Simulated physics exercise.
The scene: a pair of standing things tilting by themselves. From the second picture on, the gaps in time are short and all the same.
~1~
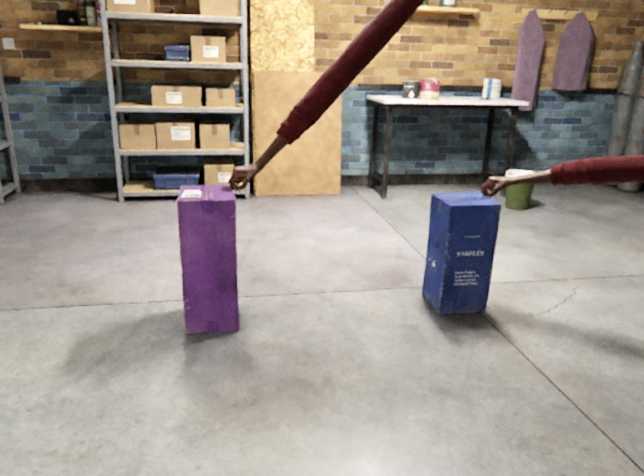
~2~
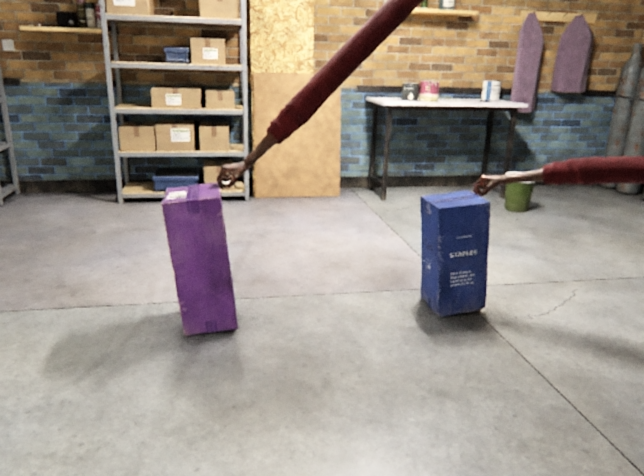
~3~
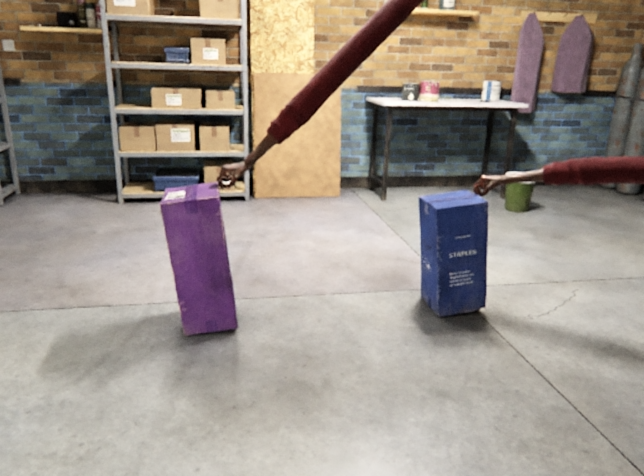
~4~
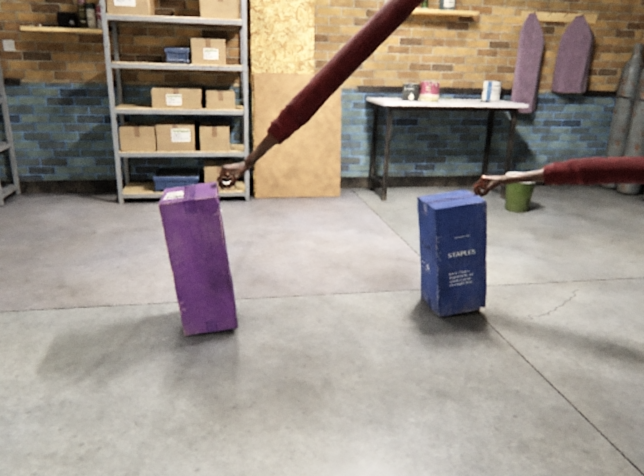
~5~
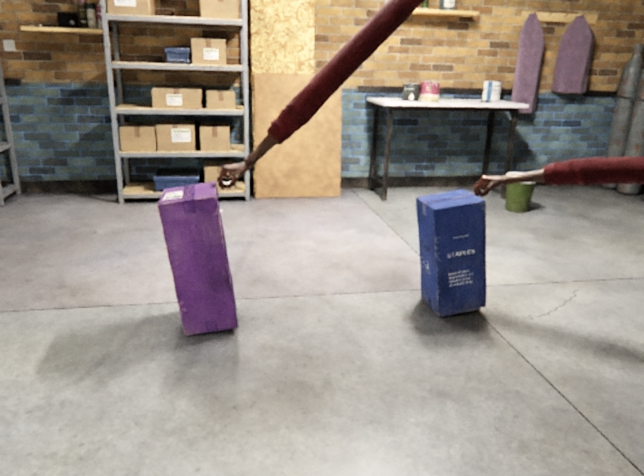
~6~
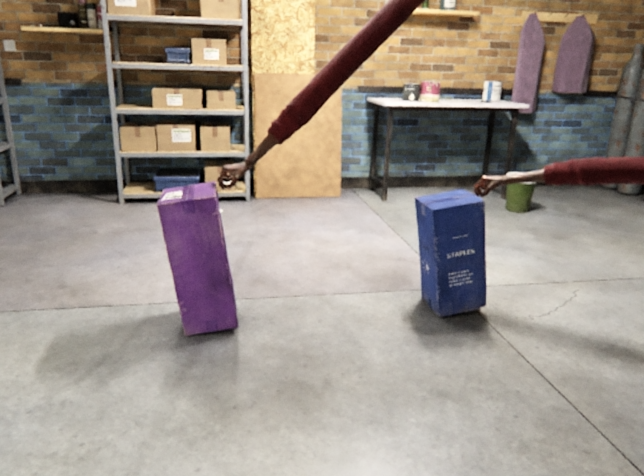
A purple box on the left and a blue box on the right stand upright on a concrete floor, a thin dark-red arm reaching to the top of each. Both boxes tilt slightly to the left, then lean a tiny bit further while the arms stay nearly still.
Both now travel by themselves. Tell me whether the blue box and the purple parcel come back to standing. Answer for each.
Outcome: The blue box rocks back upright and the purple parcel rocks back upright.
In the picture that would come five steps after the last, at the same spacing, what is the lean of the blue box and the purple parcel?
It would show 10° and 8°.
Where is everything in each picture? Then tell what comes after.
In the first picture, blue box (459, 253) upright; purple parcel (210, 258) upright.
In the second picture, blue box (453, 253) 6° off upright; purple parcel (202, 258) 5° off upright.
In the third picture, blue box (453, 253) 7° off upright; purple parcel (201, 258) 6° off upright.
In the fourth picture, blue box (452, 253) 8° off upright; purple parcel (201, 258) 7° off upright.
In the fifth picture, blue box (451, 253) 8° off upright; purple parcel (201, 258) 7° off upright.
In the sixth picture, blue box (451, 253) 9° off upright; purple parcel (201, 258) 8° off upright.
Then, 0.26 s after the last picture, blue box 2° off upright near (457, 255); purple parcel upright near (209, 260).
Then, 0.56 s after the last picture, blue box upright near (459, 255); purple parcel upright near (211, 260).
At rest, the blue box returns to its base, near (459, 256); the purple parcel returns to its base, near (210, 260).
